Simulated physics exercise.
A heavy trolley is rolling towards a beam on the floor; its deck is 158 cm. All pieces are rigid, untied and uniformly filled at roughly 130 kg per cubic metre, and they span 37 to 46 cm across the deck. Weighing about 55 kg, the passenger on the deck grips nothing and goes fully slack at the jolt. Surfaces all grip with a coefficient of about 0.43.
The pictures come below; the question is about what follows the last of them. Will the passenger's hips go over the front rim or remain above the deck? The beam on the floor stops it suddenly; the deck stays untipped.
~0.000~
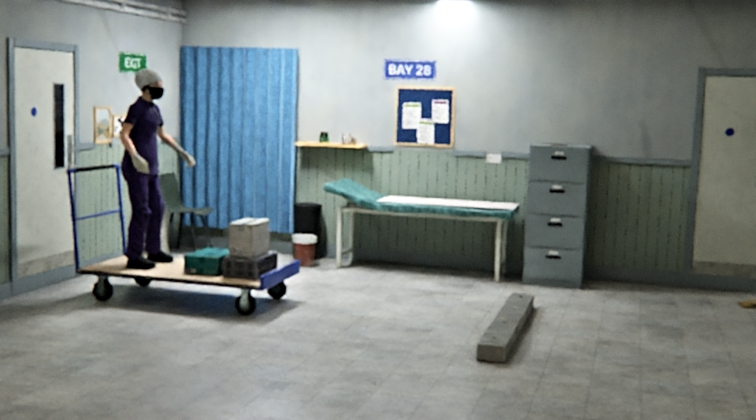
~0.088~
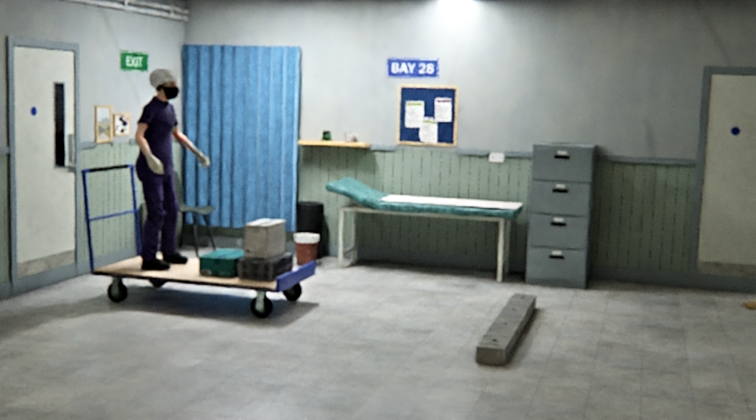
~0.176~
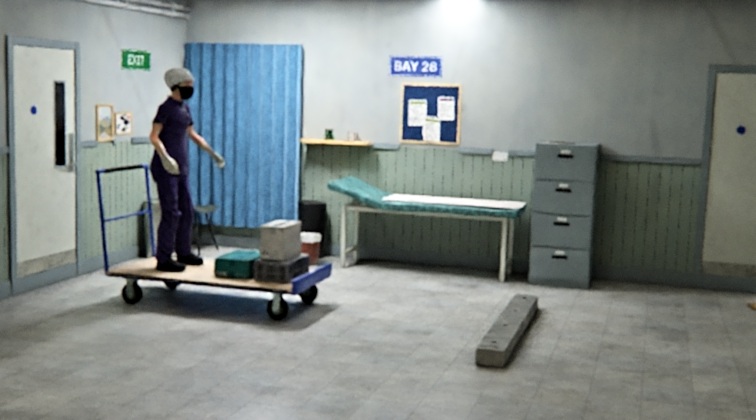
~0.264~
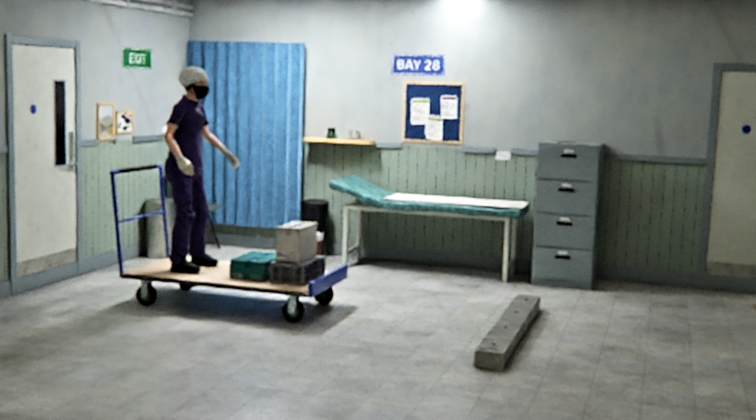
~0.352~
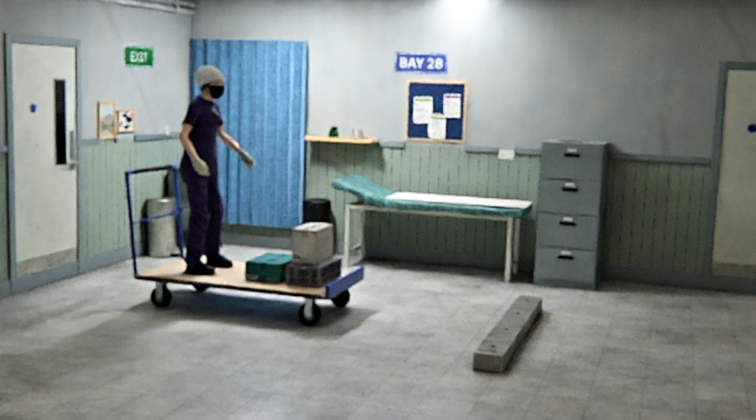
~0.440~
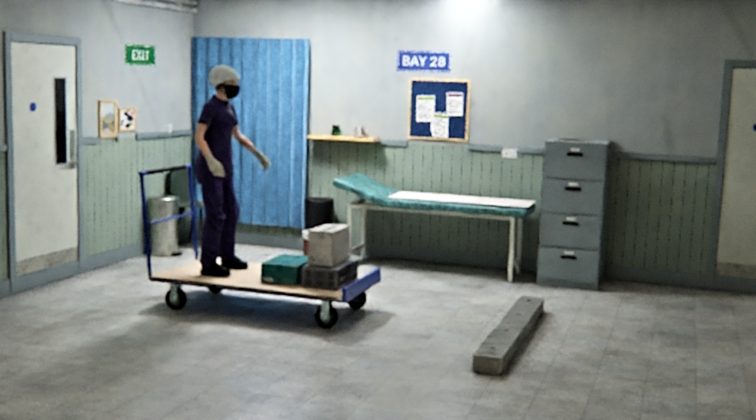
It fails to clear the edge.
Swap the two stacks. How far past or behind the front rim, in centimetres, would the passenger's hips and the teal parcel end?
After the swap: Hips 100 cm behind; teal 20 cm behind.
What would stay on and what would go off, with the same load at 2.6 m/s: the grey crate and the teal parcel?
Results: Grey still carried, teal still carried.
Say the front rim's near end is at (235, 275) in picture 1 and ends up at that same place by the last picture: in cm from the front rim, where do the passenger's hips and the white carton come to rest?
Then hips 20 past, white 80 past.
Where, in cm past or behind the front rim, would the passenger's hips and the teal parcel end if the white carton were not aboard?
In that case hips 70 behind, teal 50 behind.
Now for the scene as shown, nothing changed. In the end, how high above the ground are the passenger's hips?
Roughly 65 cm above it.
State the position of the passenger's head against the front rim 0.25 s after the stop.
At that moment it sits around 80 cm behind the rim.
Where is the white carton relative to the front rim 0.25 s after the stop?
Roughly 0 cm short of the front rim.
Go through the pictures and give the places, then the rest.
The first frame shows hips (140, 165), white carton (250, 238), rim corner (261, 286); 181 cm still to roll.
The second frame shows hips (155, 165), white carton (265, 239), rim corner (277, 288); 168 cm still to roll.
The third frame shows hips (170, 165), white carton (281, 240), rim corner (294, 290); 154 cm still to roll.
The fourth frame shows hips (185, 166), white carton (297, 242), rim corner (310, 293); 140 cm still to roll.
The fifth frame shows hips (200, 166), white carton (313, 243), rim corner (327, 295); 127 cm still to roll.
The sixth frame shows hips (215, 166), white carton (329, 245), rim corner (344, 298); 113 cm still to roll. Speed about 1.6 m/s.
The wheels strike at 1.17 s.
After 1.42 s the passenger's hips are 90 cm behind the rim, near (396, 211) in the last picture's view.
After 1.72 s the passenger's hips are 78 cm behind the rim, near (411, 240) in the last picture's view.
After 2.17 s the passenger's hips are 67 cm behind the rim, near (425, 239) in the last picture's view.
By 2.6 s, past the rim, white carton; behind it, grey crate, teal parcel and the passenger's hips.
